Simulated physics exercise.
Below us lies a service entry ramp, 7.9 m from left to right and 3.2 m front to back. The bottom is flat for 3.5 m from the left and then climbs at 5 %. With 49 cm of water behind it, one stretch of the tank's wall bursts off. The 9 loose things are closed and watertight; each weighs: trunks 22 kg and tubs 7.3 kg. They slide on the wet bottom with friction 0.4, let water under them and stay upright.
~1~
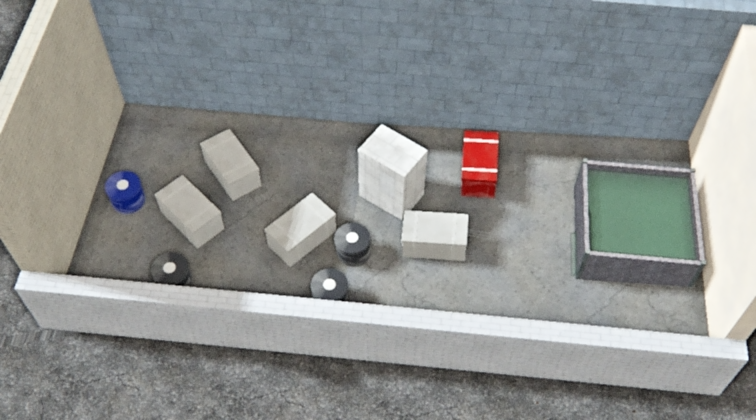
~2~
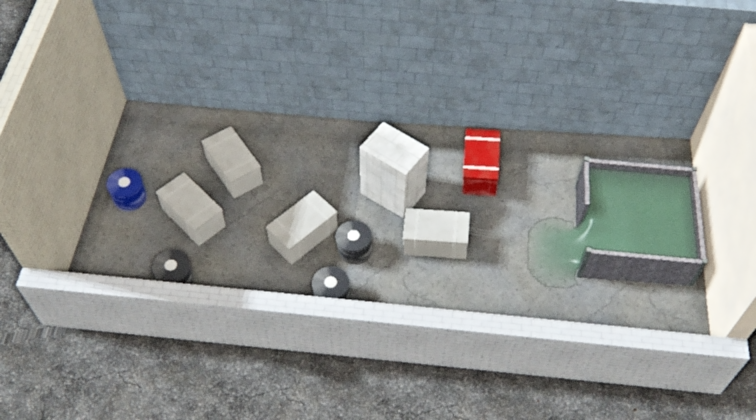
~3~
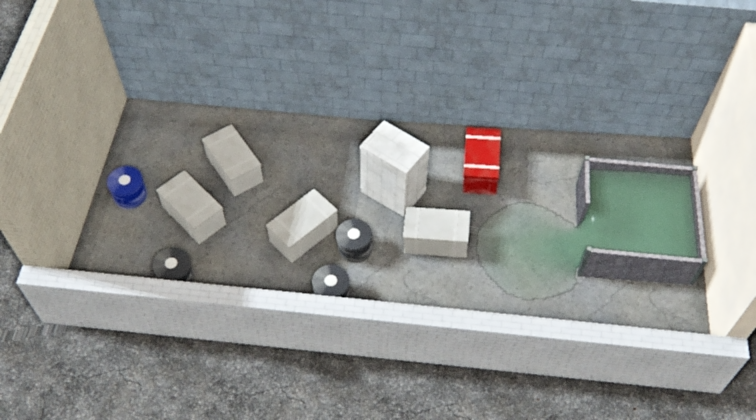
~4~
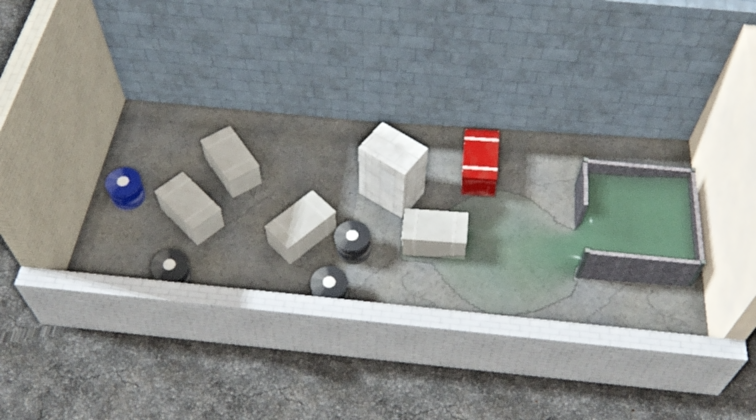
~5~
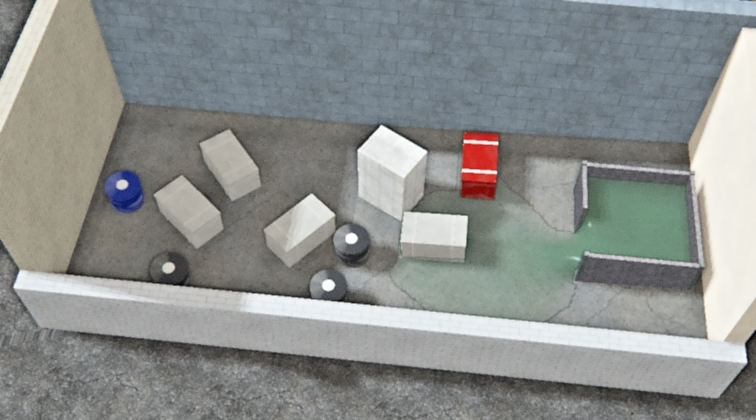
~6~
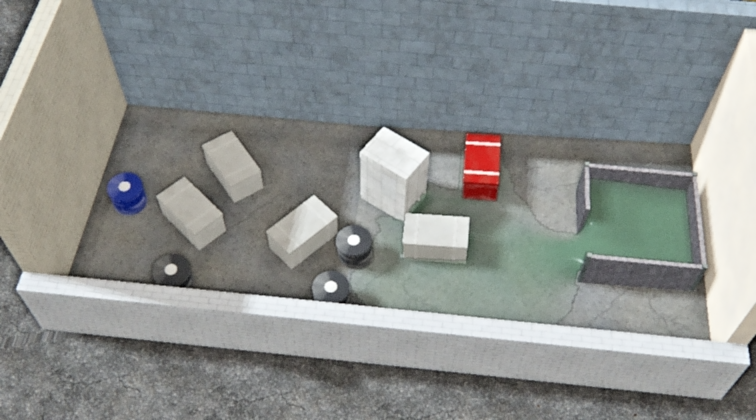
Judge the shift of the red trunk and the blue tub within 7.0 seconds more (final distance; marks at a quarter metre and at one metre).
The red trunk holds its place, the blue tub gets carried off.
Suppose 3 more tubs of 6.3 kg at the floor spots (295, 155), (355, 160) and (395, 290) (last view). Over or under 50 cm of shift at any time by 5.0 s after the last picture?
In turn: Short of it, less, past it.
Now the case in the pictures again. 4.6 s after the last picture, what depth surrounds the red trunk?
About 1 cm.
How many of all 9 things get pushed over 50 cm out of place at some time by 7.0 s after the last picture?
I count 6.
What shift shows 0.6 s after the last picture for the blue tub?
About 0 cm.
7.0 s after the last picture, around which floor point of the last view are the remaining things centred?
Near (261, 172).
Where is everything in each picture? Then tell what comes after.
The first frame shows the red trunk at (482, 155), on the bottom; the blue tub at (123, 185) rests on the ground; water covers 1.7 m2; 0 of 9 have shifted.
The second frame shows the red trunk at (483, 153) rests on the ground; the blue tub at (124, 182), on the bottom; 2.2 m2 under water; 0 of 9 have shifted.
The third frame shows the red trunk at (484, 152), on the bottom; the blue tub at (125, 180), on the bottom; 3.0 m2 under water; 0 of 9 have shifted.
The fourth frame shows the red trunk at (482, 154) rests on the ground; the blue tub at (123, 182), on the bottom; water covers 4.1 m2; 0 of 9 have shifted.
The fifth frame shows the red trunk at (482, 157), on the bottom; the blue tub at (122, 185) rests on the ground; 5.3 m2 under water; 0 of 9 have shifted.
The sixth frame shows the red trunk at (484, 158), on the bottom; the blue tub at (125, 187) rests on the ground; water covers 6.4 m2; 0 of 9 have shifted.
Then, 0.6 s after the last picture the red trunk is near (484, 158), 0.0 m from its start, aground; the blue tub is near (125, 187), 0.0 m from its start, aground; 0 afloat.
Then, 2.6 s after the last picture the red trunk is near (484, 158), 0.0 m from its start, aground; the blue tub is near (131, 170), 0.3 m from its start, aground; 3 afloat.
Then, 4.6 s after the last picture the red trunk is near (484, 158), 0.0 m from its start, aground; the blue tub is near (189, 104), 1.5 m from its start, afloat; 4 afloat.
Then, 7.0 s after the last picture the red trunk is near (484, 158), 0.0 m from its start, aground; the blue tub is near (288, 129), 2.3 m from its start, afloat; 8 afloat.
